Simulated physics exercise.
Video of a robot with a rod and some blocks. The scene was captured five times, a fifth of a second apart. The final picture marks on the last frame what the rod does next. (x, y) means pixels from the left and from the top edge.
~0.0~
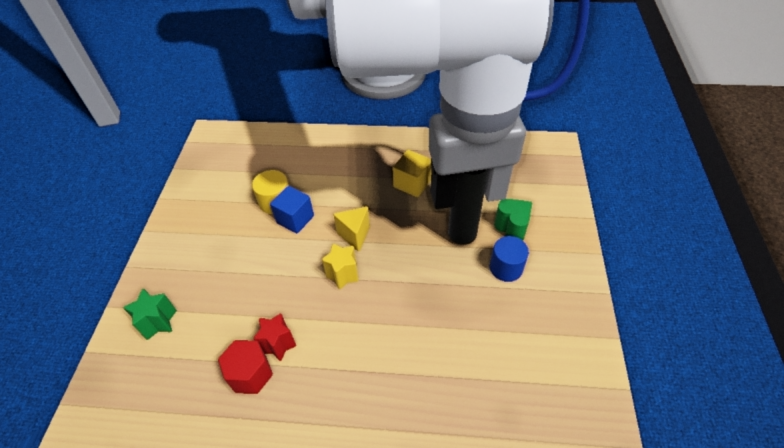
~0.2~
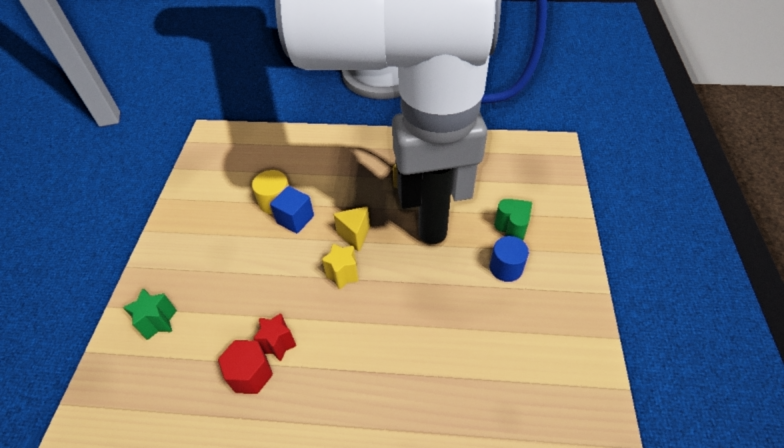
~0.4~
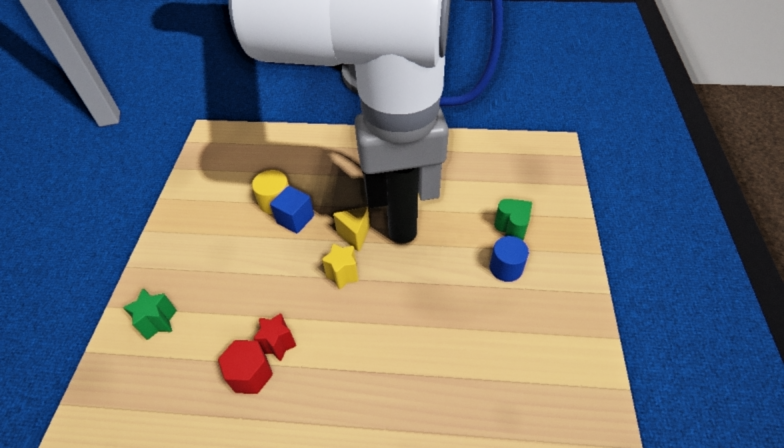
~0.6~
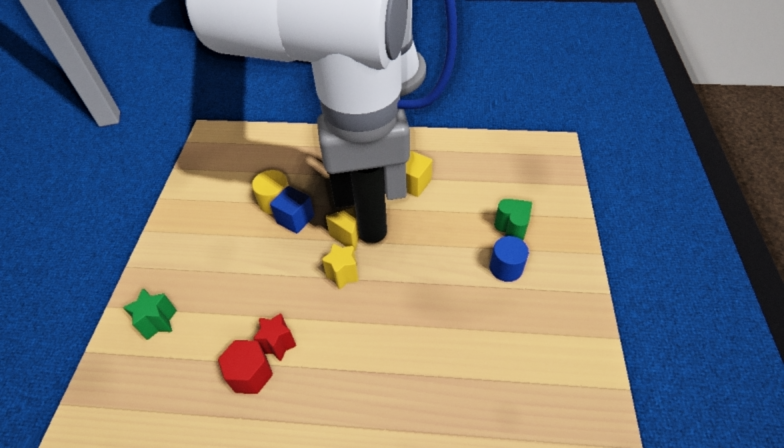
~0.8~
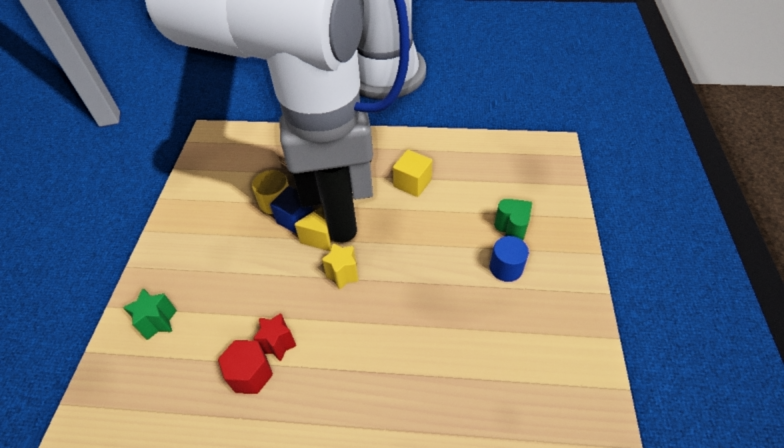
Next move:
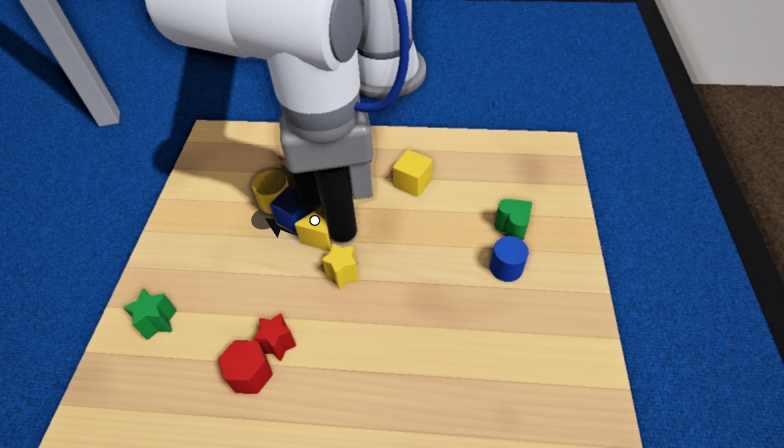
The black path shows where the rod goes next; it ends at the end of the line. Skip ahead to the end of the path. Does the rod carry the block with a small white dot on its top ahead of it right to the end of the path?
Final answer: No.
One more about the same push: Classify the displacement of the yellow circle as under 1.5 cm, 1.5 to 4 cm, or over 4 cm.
Goes over 4 cm.
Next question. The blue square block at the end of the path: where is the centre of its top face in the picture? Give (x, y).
Somewhere near (243, 182).
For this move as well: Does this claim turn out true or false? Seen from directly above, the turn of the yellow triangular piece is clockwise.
That claim is false.
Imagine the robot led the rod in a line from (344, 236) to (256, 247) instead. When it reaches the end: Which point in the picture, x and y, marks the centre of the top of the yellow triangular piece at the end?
It ends at (223, 227).
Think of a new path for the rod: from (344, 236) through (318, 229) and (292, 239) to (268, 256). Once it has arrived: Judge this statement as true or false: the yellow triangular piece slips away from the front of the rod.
It is false.
The line goes from (344, 236) through (315, 236) and (287, 230) to (265, 218); the dot is on the yellow triangular piece.
The first path, step by step. One third of the way, rod (313, 232); blue square block (286, 200), turned 20° clockwise; yellow triangular piece (284, 223).
Two thirds of the way, rod (286, 225); yellow circle (259, 171); blue square block (263, 194), turned 30° clockwise; yellow triangular piece (259, 224), turned 30° anticlockwise.
At the end, rod (264, 214); yellow circle (249, 158); blue square block (243, 182), turned 40° clockwise; yellow triangular piece (254, 224), turned 45° anticlockwise; yellow star-shaped block unmoved.
